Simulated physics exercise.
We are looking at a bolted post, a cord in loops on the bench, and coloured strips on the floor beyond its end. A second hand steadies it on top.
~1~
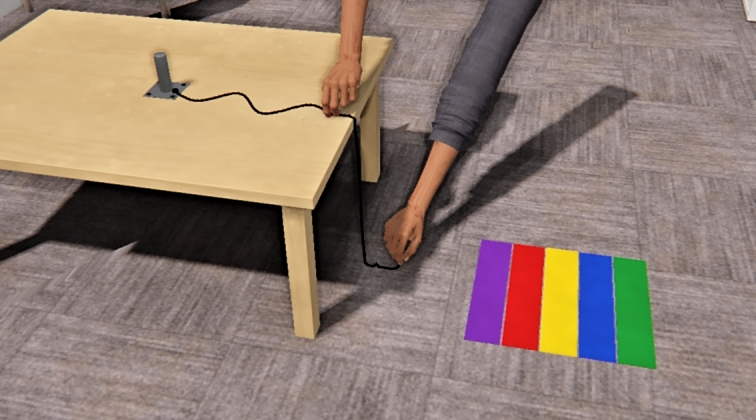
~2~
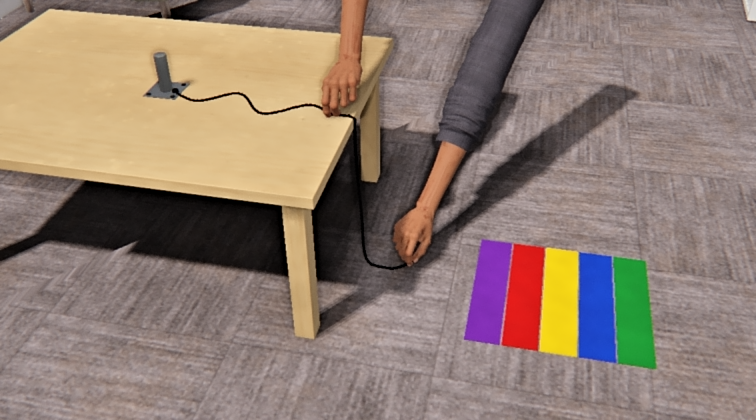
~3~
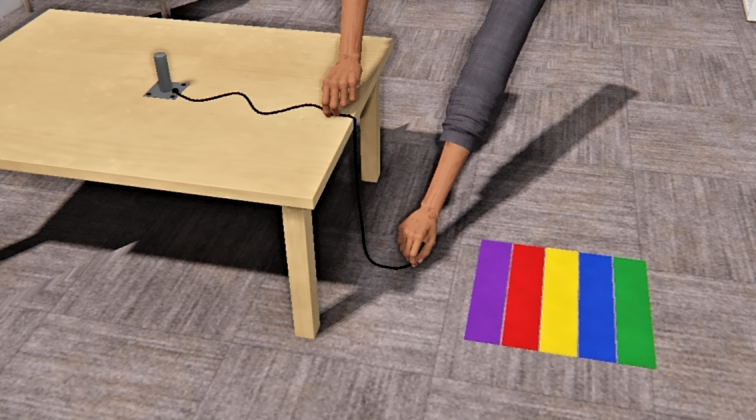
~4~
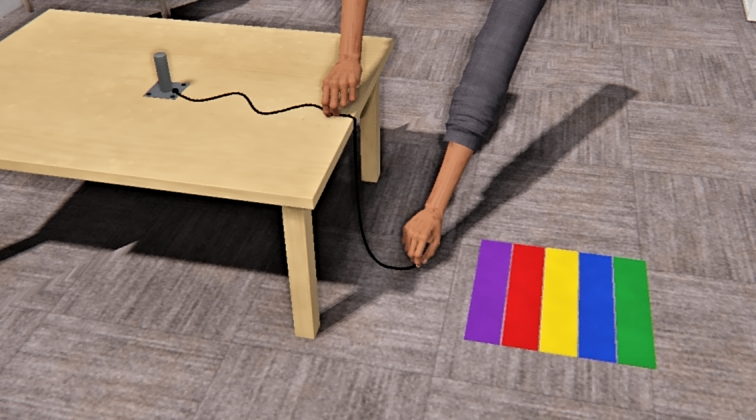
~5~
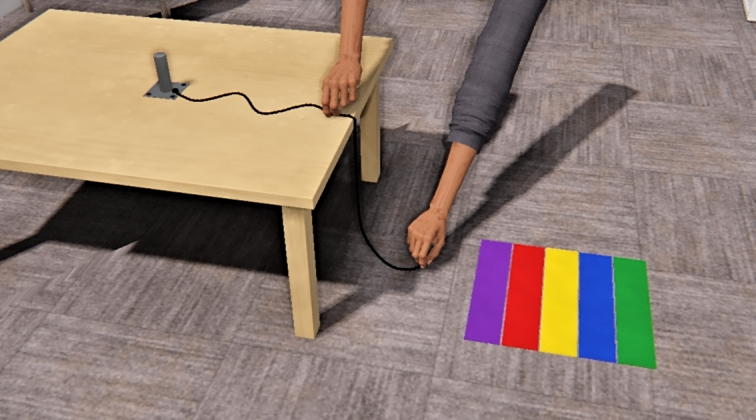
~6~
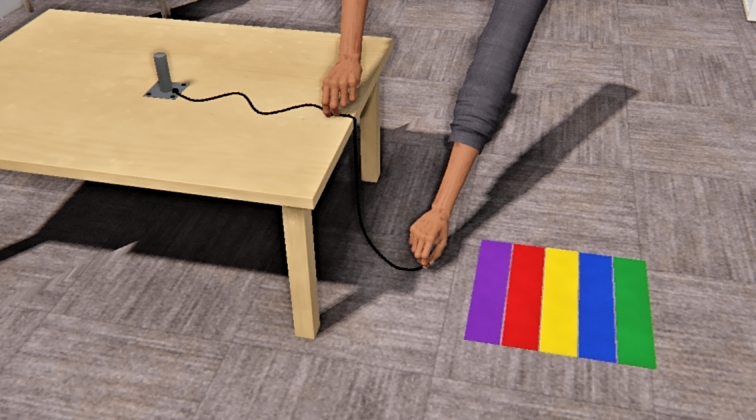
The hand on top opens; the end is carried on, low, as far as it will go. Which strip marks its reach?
The end stops over the yellow strip.
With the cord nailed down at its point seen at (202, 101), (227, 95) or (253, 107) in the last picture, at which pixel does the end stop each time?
About (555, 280), (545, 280) and (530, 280).
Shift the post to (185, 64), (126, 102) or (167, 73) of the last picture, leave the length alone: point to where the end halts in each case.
In that order: (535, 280), (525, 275) and (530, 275).
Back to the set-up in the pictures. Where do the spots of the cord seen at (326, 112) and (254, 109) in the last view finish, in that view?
The first at (361, 127), the second at (281, 107).
Early on, end near (492, 272); over purple.
Midway, end near (535, 278); over red.
At the end of the slack, end near (560, 282); over yellow. It gets as far as the yellow strip.
